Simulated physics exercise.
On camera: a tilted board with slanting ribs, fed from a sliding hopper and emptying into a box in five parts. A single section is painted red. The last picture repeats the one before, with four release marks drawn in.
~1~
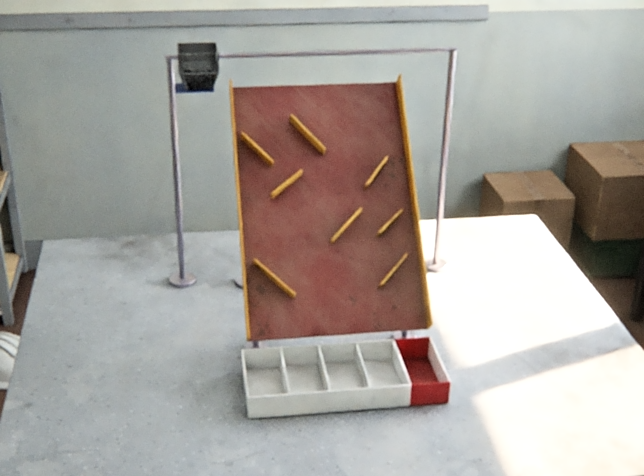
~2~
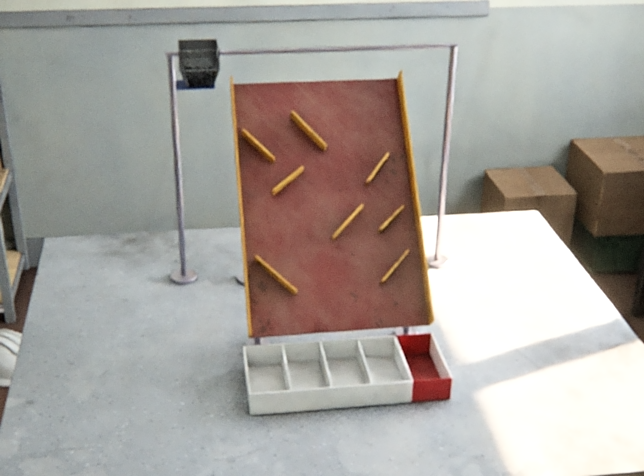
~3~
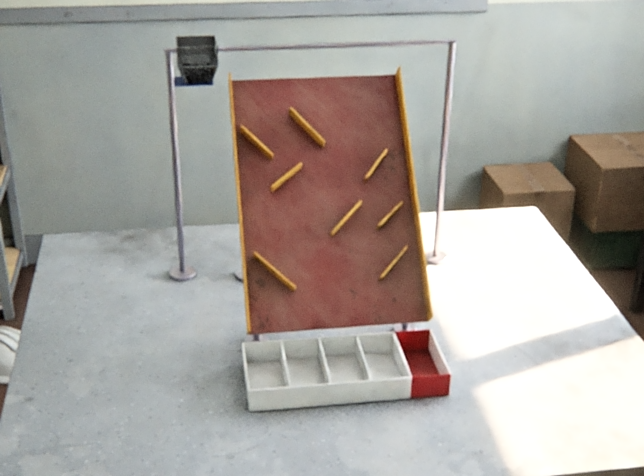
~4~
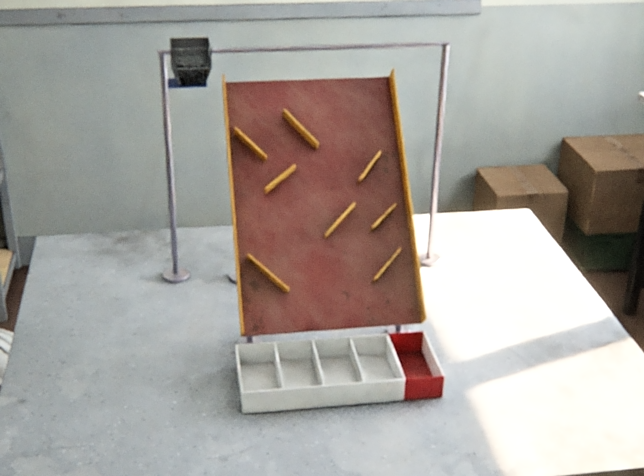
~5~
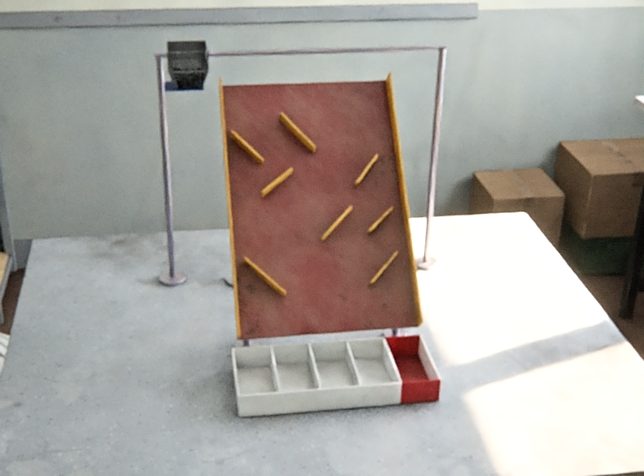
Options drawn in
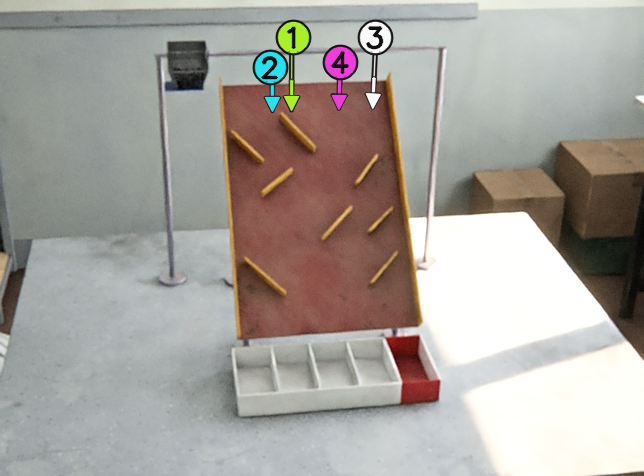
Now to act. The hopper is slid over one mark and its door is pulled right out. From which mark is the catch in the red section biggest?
3 beats the others.
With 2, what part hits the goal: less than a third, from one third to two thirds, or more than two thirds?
Mark 2 gives less than a third.
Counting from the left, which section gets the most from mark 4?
The second.
On the marked copy, mark 1 meets the board at (291, 105); mark 2 meets the board at (272, 106); mark 3 meets the board at (372, 102); mark 4 meets the board at (338, 104).
Choosing 1, none at all in the red section, all but a few in other sections, a small share held on the board.
Choosing 2, none at all in the red section, the bulk in other sections, close to a quarter held on the board.
Choosing 3, close to a third in the red section, close to two thirds in other sections, only a few outside the box.
Choosing 4, only a few in the red section, all but a few in other sections.
